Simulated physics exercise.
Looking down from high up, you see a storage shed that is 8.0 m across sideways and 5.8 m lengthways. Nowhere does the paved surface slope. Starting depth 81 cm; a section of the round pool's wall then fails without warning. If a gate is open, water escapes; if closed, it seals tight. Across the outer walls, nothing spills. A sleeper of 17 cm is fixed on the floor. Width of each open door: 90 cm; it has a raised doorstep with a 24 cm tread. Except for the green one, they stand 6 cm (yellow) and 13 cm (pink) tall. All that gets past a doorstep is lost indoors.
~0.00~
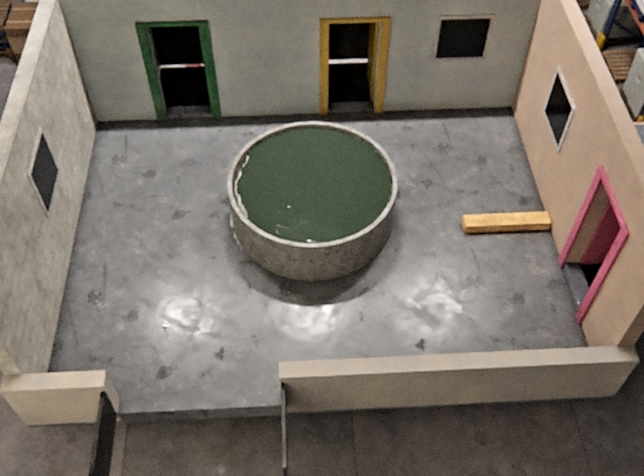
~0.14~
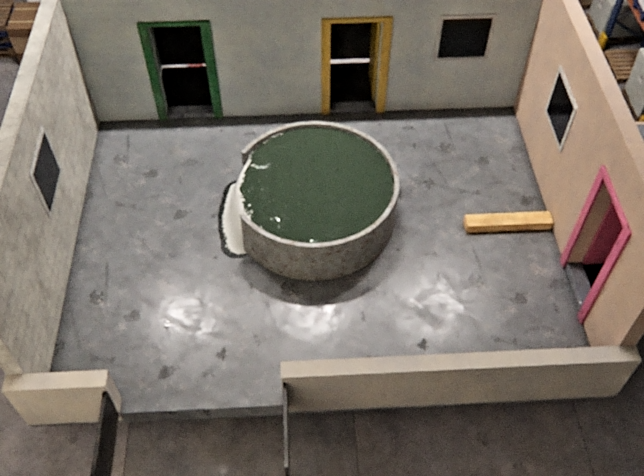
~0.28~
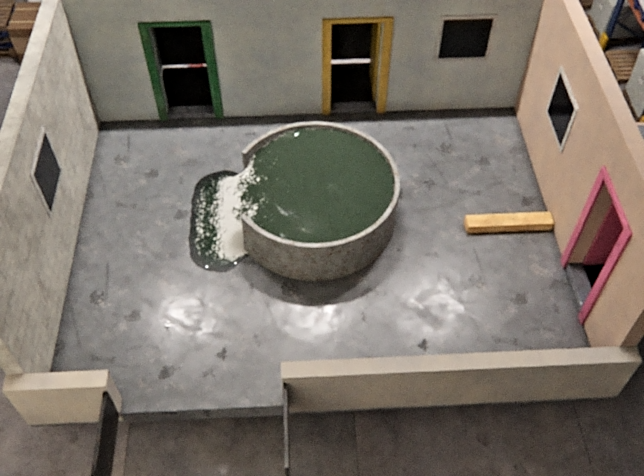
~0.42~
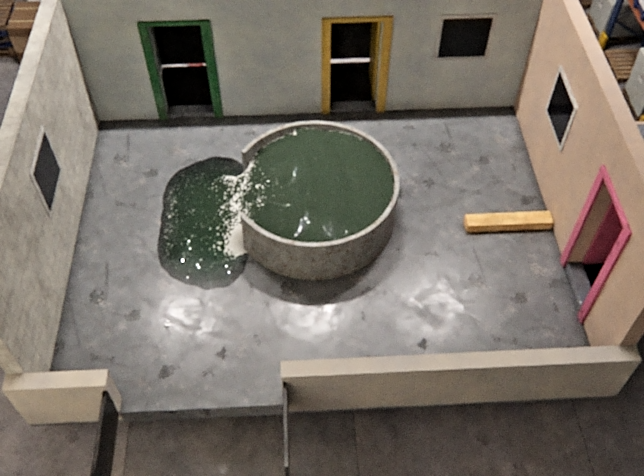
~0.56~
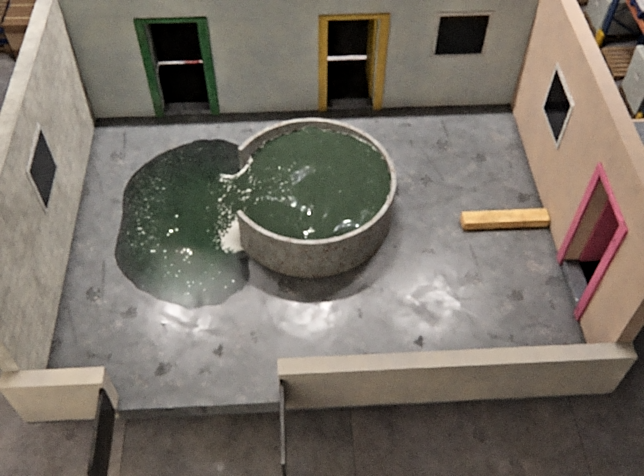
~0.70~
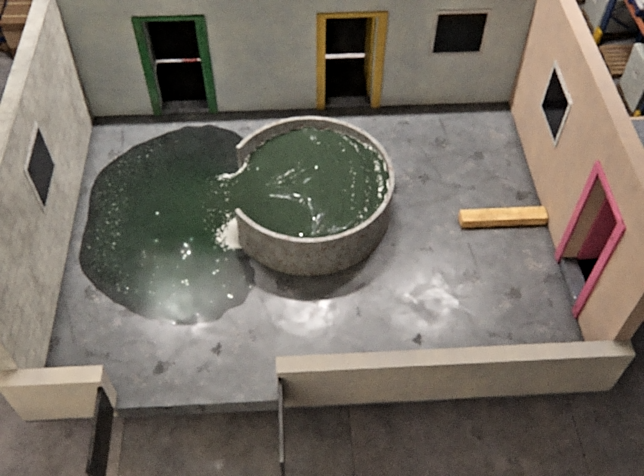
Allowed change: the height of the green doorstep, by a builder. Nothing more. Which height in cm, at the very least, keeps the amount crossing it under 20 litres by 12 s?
Close to 14 cm is just enough.
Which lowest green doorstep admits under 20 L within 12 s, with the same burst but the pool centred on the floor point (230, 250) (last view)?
Then close to 17 cm.
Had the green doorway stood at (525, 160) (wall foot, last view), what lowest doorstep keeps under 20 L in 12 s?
Around 10.5 cm would do it.
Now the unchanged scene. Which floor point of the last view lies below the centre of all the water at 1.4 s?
Look at about (251, 212) in the last view.
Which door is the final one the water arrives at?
Last in line is the pink door.
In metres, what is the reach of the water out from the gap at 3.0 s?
Some 4.2 m out.
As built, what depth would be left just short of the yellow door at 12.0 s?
Roughly 8.0 cm deep.
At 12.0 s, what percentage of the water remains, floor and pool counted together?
I'd put it at about 80 per cent.
After 1.4 s water covers 30 % of the floor, deepest (44 cm) near (75, 219); 8 cm at the green door, 0 litres in over its 10 cm doorstep.
After 3.0 s water covers 40 % of the floor, deepest (41 cm) near (40, 396); 16 cm at the green door, 8 litres in over its 10 cm doorstep.
After 12.0 s water covers 100 % of the floor, deepest (16 cm) near (430, 377); 7 cm at the green door, 66 litres in over its 10 cm doorstep.
At the green door as built, the water arrived by 1.0 s and peaked near 18 cm at 2.8 s.
With a doorstep of 11.5 cm, 44 litres would have come in within the 12 s; with 15.5 cm, 12 litres. So under 20 litres takes about 14 cm.
